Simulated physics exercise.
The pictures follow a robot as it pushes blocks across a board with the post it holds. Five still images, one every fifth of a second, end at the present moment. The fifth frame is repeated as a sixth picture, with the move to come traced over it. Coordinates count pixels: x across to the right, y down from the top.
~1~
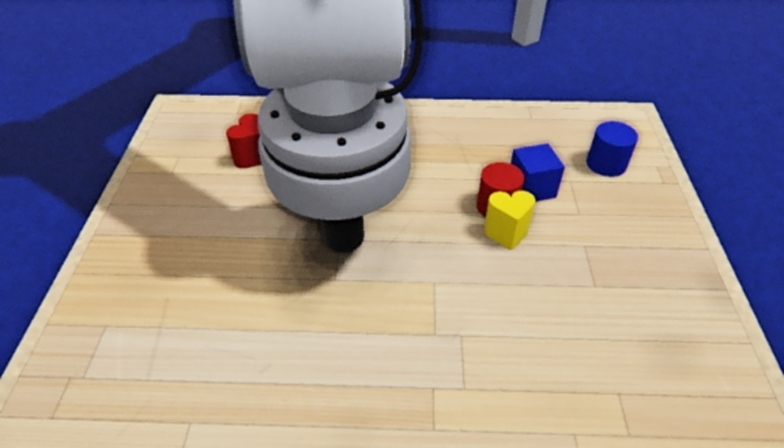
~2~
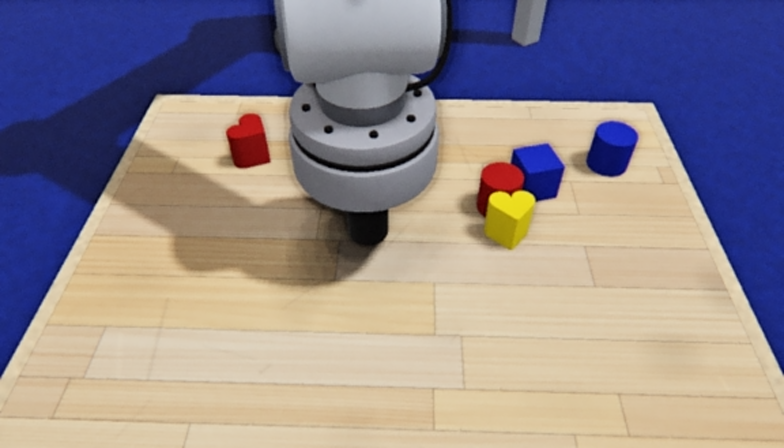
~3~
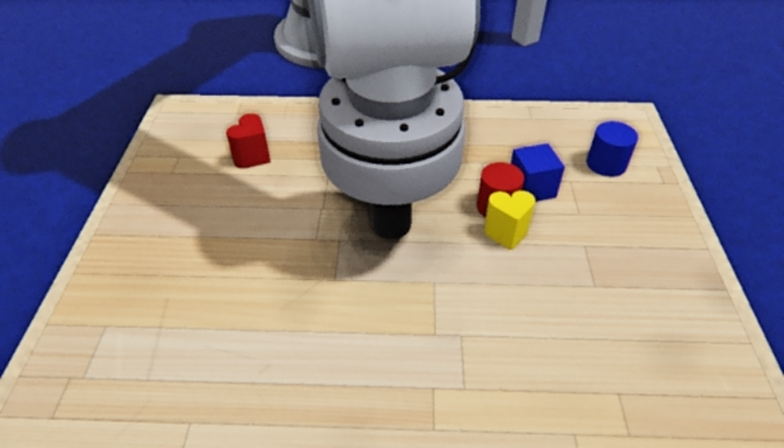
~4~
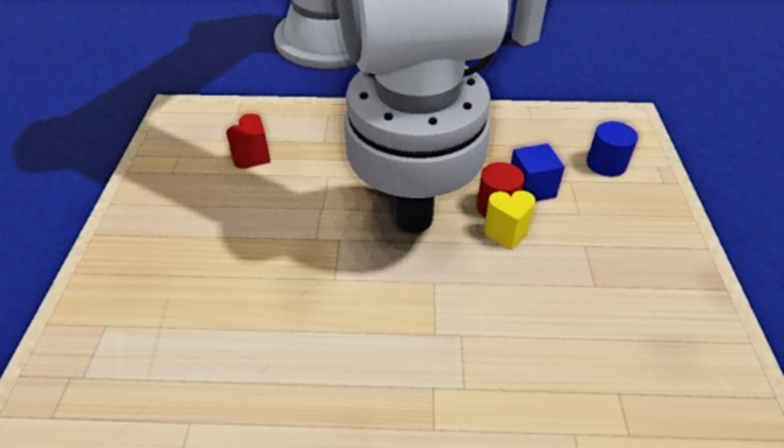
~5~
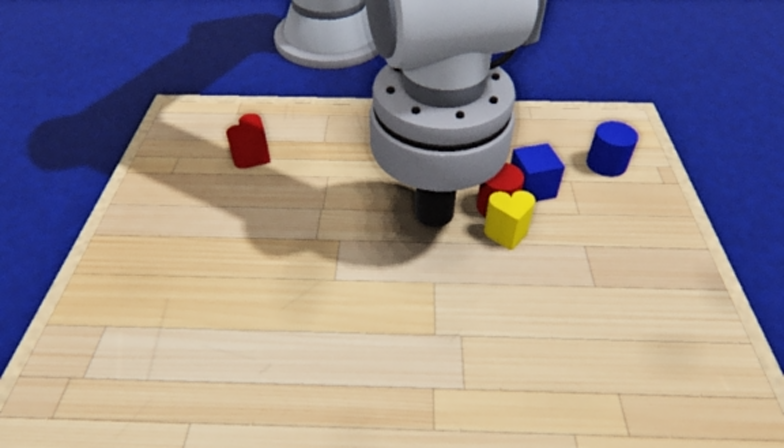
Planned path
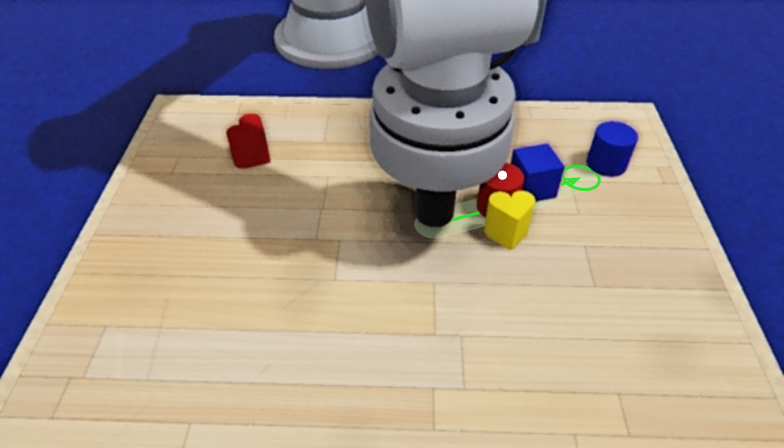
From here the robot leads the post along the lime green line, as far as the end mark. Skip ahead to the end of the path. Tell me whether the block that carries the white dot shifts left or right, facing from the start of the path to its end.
To the right.
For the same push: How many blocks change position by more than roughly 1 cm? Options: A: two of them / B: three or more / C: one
B (three or more)
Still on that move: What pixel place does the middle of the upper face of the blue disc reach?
Around (642, 122).
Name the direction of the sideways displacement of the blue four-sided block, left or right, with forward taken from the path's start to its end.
Facing the way the path runs, start to end, you'll find the blue four-sided block has shifted left.
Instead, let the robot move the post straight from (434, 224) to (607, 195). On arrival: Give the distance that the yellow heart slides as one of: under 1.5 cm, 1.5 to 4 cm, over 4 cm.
Final distance: 1.5 to 4 cm.
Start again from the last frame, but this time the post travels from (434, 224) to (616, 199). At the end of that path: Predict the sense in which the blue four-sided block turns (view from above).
My prediction: CCW.
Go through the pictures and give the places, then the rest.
Lower end of the post (344, 239), tops of blocks, red disc (503, 175), yellow heart (513, 202), blue four-sided block (539, 157), blue disc (617, 133), in the first frame.
Post (369, 233), blocks as before, in the second frame.
Post (392, 227), blocks as before, in the third frame.
Post (414, 221), blocks as before, in the fourth frame.
Post (434, 215), red disc (503, 175), yellow heart (513, 202), blue four-sided block (539, 157), blue disc (617, 133), in the fifth frame.
The drawn path runs from (434, 224) over (512, 202) to (581, 177); the dot is on the red disc.
The first path, step by step. One third of the way, post (491, 200); red disc (533, 171); yellow heart (518, 204); blue four-sided block (555, 151), turned 40° anticlockwise.
Two thirds of the way, post (539, 184); red disc (585, 164); yellow heart (518, 203); blue four-sided block (580, 138), turned 75° anticlockwise.
At the end, post (584, 168); red disc (627, 164); yellow heart (518, 203); blue four-sided block (596, 122), turned 120° anticlockwise; blue disc (642, 122).
